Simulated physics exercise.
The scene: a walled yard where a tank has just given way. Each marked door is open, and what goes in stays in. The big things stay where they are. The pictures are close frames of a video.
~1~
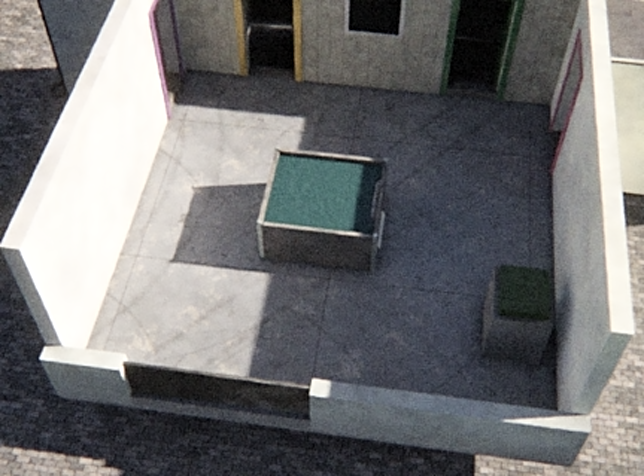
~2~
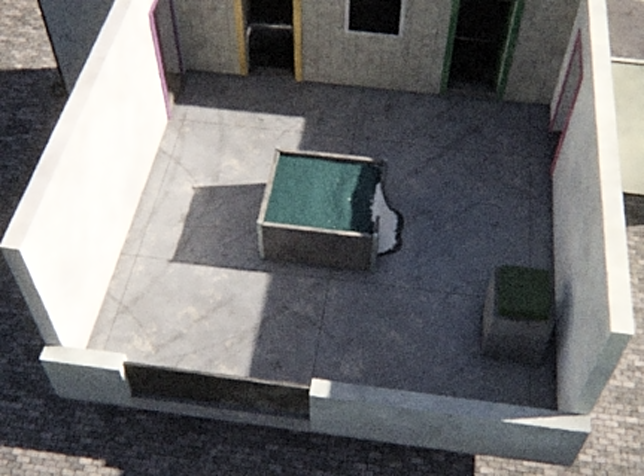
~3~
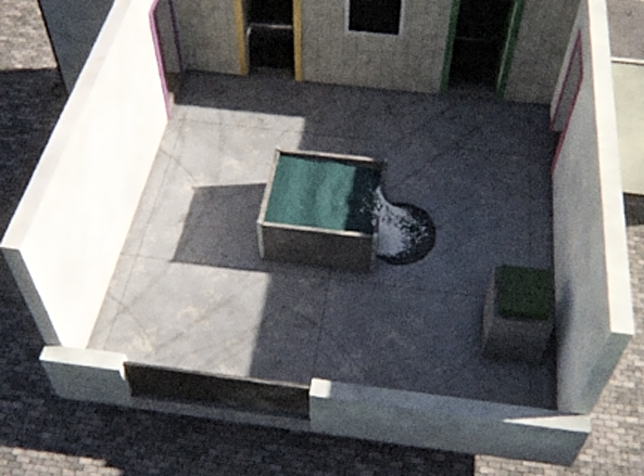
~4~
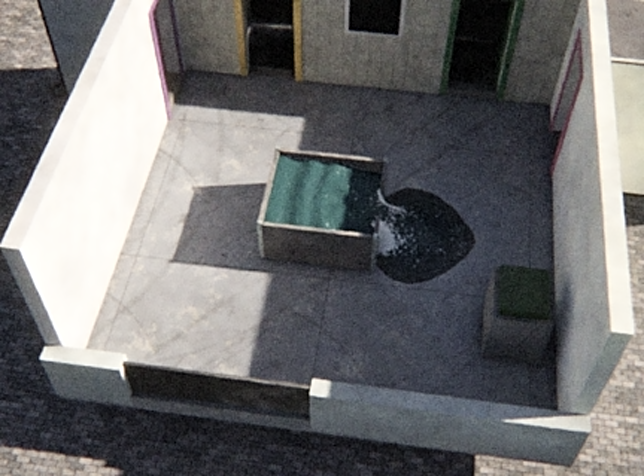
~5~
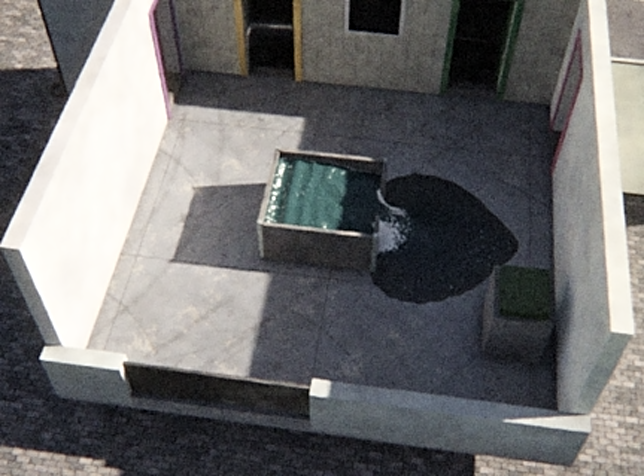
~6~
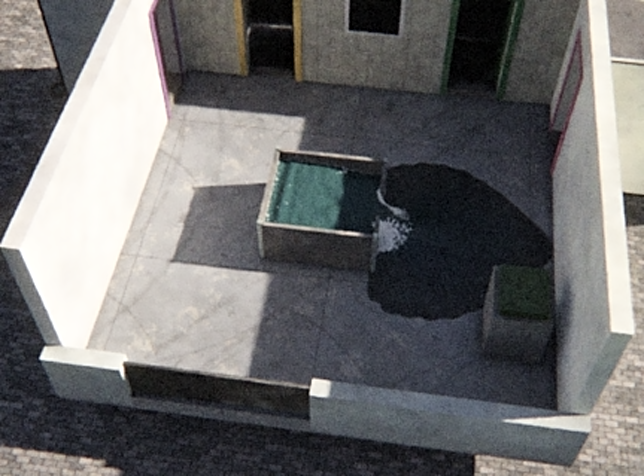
In a sunlit walled yard, a square tank of still green water stands near the middle of the paved floor. Water bursts out through its right side and splashes onto the ground, then a dark puddle spreads steadily rightward, widening past the small green-topped block near the right wall.
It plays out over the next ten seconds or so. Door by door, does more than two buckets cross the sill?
One by one: The yellow door admits no more than that; the pink door lets in a lot; the green door admits no more than that; the purple door admits no more than that.
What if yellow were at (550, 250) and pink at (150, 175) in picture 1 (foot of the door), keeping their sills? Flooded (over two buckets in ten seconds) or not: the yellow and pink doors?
My reading: The yellow one passes that mark, the pink one is under.
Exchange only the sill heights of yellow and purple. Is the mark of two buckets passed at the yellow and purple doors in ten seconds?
In short: The yellow door lets less in, the purple door floods.
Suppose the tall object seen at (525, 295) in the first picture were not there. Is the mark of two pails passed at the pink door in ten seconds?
Then: The pink one is over.
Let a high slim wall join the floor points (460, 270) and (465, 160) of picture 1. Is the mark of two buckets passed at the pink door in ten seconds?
My reading: The pink door is under.
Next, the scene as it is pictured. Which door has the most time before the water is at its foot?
The purple one.
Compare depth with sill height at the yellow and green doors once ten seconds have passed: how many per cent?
About 90 and 40 per cent.
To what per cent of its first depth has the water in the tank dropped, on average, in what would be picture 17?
I make it 50 per cent.
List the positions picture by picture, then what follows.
In the first picture, still water in the tank at (324, 194).
In the second picture, the front is at (392, 213), out from the gap at (377, 219).
In the third picture, the front is at (429, 226), out from the gap at (377, 221).
In the fourth picture, water pours out at (377, 221) and has run to (467, 233).
In the fifth picture, water pours out at (377, 221) and has run to (509, 238).
In the sixth picture, water pours out at (377, 221) and has run to (544, 244).
A moment on, water covers 20 % of the floor; the yellow door not reached, the pink door wet at the sill, nothing in, the green door not reached, the purple door not reached.
Next, water covers 30 % of the floor; the yellow door not reached, the pink door under two buckets in, the green door not reached, the purple door not reached.
Then, water covers 35 % of the floor; the yellow door not reached, the pink door over two buckets in, the green door wet at the sill, nothing in, the purple door not reached.
Later, water covers 65 % of the floor; the yellow door wet at the sill, nothing in, the pink door over two buckets in, the green door wet at the sill, nothing in, the purple door not reached.
In the end, water covers 95 % of the floor; the yellow door wet at the sill, nothing in, the pink door over two buckets in, the green door wet at the sill, nothing in, the purple door wet at the sill, nothing in.
